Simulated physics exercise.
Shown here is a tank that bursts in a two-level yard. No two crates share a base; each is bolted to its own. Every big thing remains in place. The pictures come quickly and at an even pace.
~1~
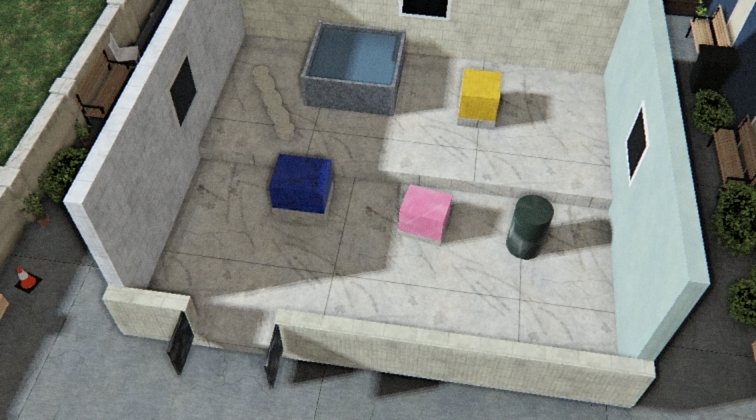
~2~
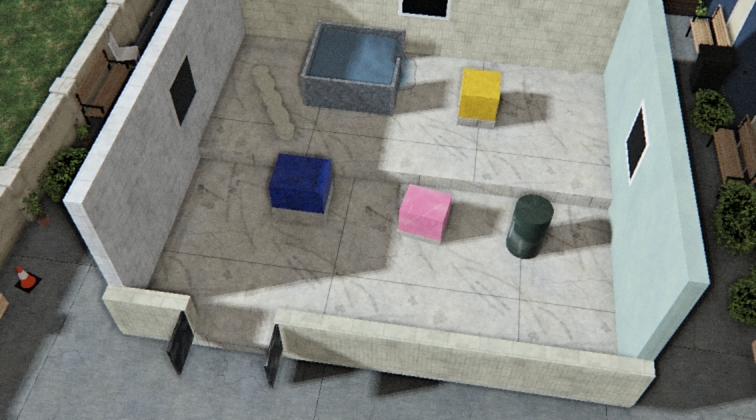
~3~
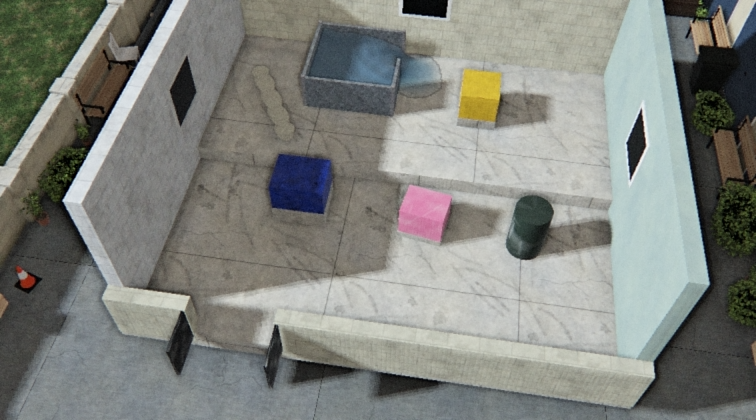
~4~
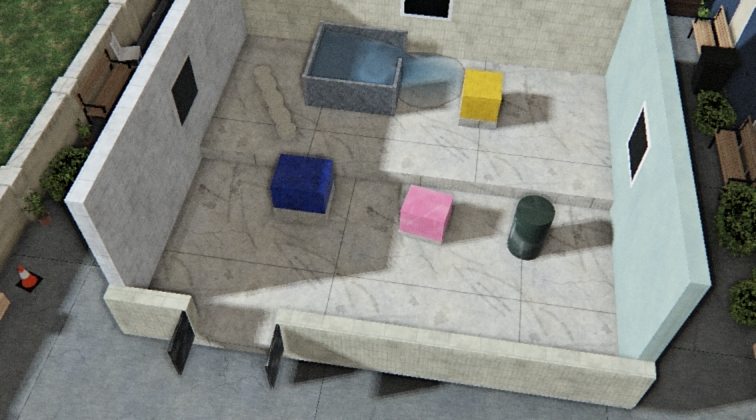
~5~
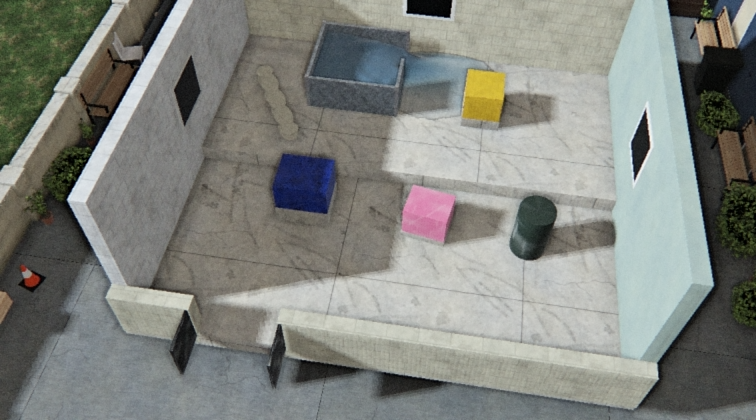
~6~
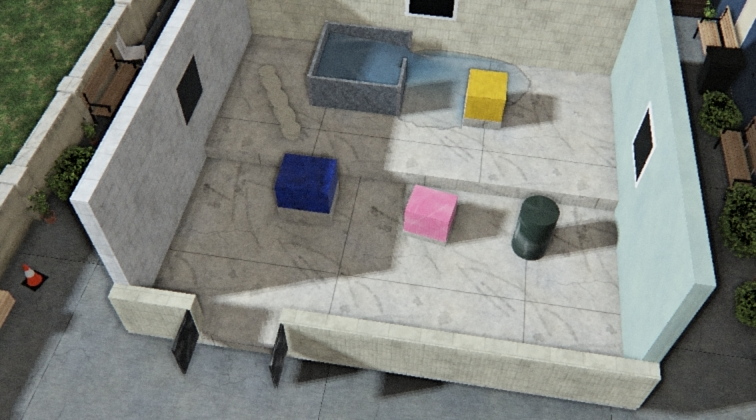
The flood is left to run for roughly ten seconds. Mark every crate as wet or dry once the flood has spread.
Yellow crate: Dry, pink crate: Dry, blue crate: Dry.
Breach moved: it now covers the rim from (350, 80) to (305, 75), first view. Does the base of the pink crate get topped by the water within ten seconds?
One at a time, the pink crate has been flooded.
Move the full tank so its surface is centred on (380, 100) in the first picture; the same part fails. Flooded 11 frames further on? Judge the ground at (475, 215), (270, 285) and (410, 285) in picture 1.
First drenched; next unwetted; last unwetted.
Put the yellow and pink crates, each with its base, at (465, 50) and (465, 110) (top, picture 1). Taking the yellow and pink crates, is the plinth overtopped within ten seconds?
Result: Yellow one is overtopped; pink one is overtopped.
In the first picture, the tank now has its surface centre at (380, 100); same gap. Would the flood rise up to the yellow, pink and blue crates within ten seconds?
Taking each in turn, the yellow one gets flooded, the pink one gets flooded and the blue one is left untouched.
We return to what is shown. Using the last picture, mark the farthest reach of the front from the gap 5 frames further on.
The flood front should get to about (604, 75).
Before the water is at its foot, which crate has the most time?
Answer: The blue crate.
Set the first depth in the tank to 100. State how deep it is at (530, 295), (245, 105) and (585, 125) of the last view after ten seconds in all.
Roughly 6 per cent, 0 per cent and 8 per cent.
A moment on, water covers 15 % of the floor; the yellow crate water round its plinth, the pink crate not reached, the blue crate not reached.
Next, water covers 20 % of the floor; the yellow crate water round its plinth, the pink crate water round its plinth, the blue crate not reached.
Then, water covers 30 % of the floor; the yellow crate water round its plinth, the pink crate water round its plinth, the blue crate not reached.
Later, water covers 45 % of the floor; the yellow crate water round its plinth, the pink crate water round its plinth, the blue crate water round its plinth.
In the end, water covers 65 % of the floor; the yellow crate stayed above the water, the pink crate stayed above the water, the blue crate stayed above the water.
